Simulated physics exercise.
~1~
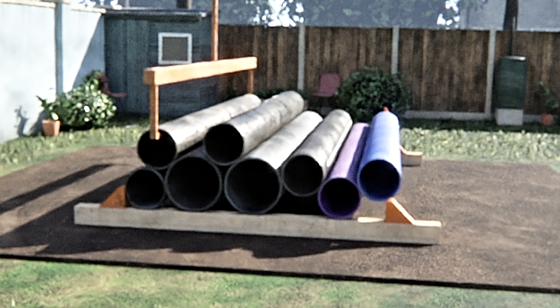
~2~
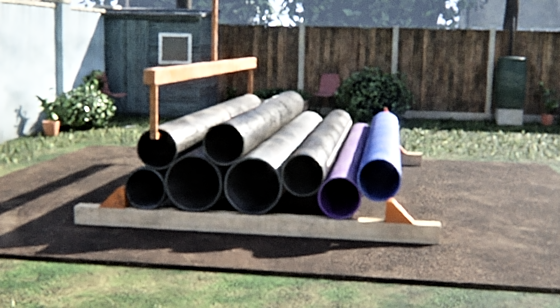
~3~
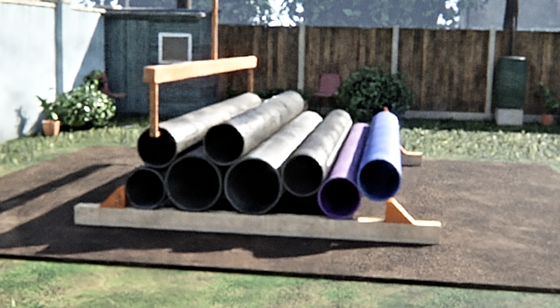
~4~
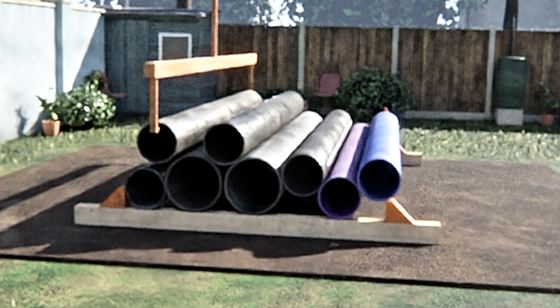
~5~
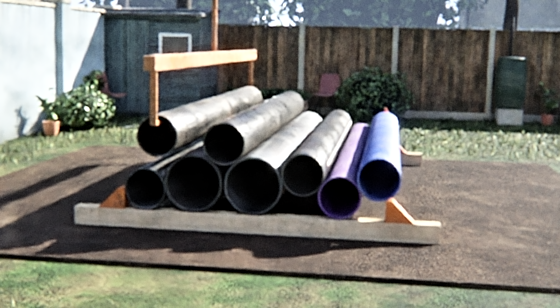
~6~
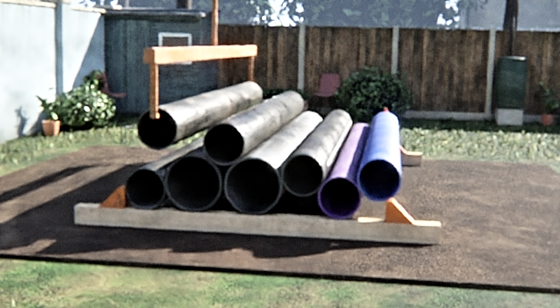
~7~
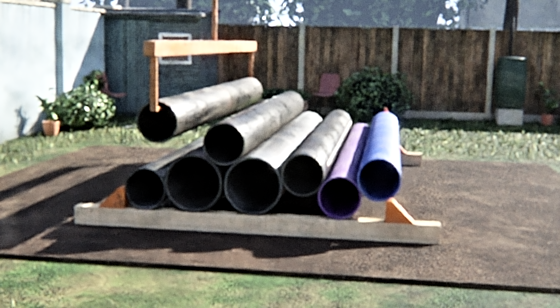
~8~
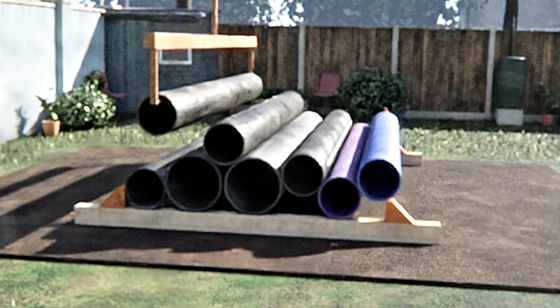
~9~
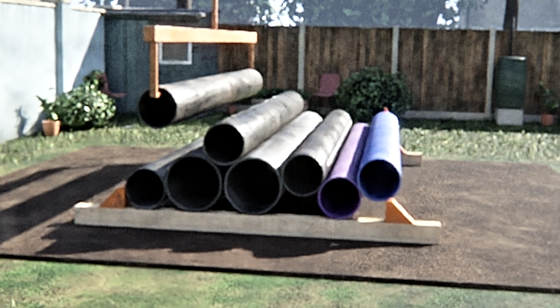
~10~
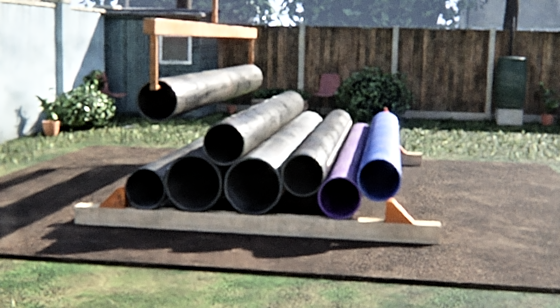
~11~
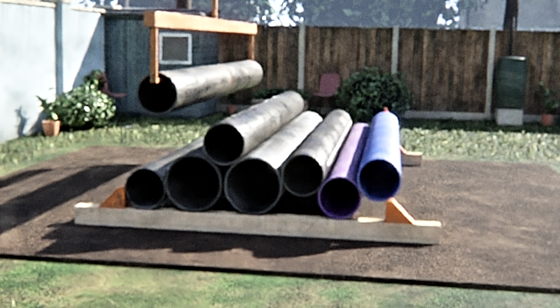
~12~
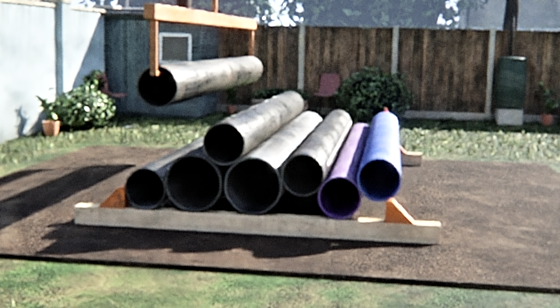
In a fenced yard with grass around a brown dirt pad, a stack of large hollow pipes is seen from its near end. Most of the pipes are dark grey, with a purple one and a blue one side by side at the right, and a pale beam with orange wedges runs across the front. An orange beam hangs over the upper left pipe, hooked to its ends. The beam rises slowly, lifting that grey pipe clear of the stack. It climbs steadily higher and ends hanging above the others, while the purple, blue and remaining grey pipes stay in place.
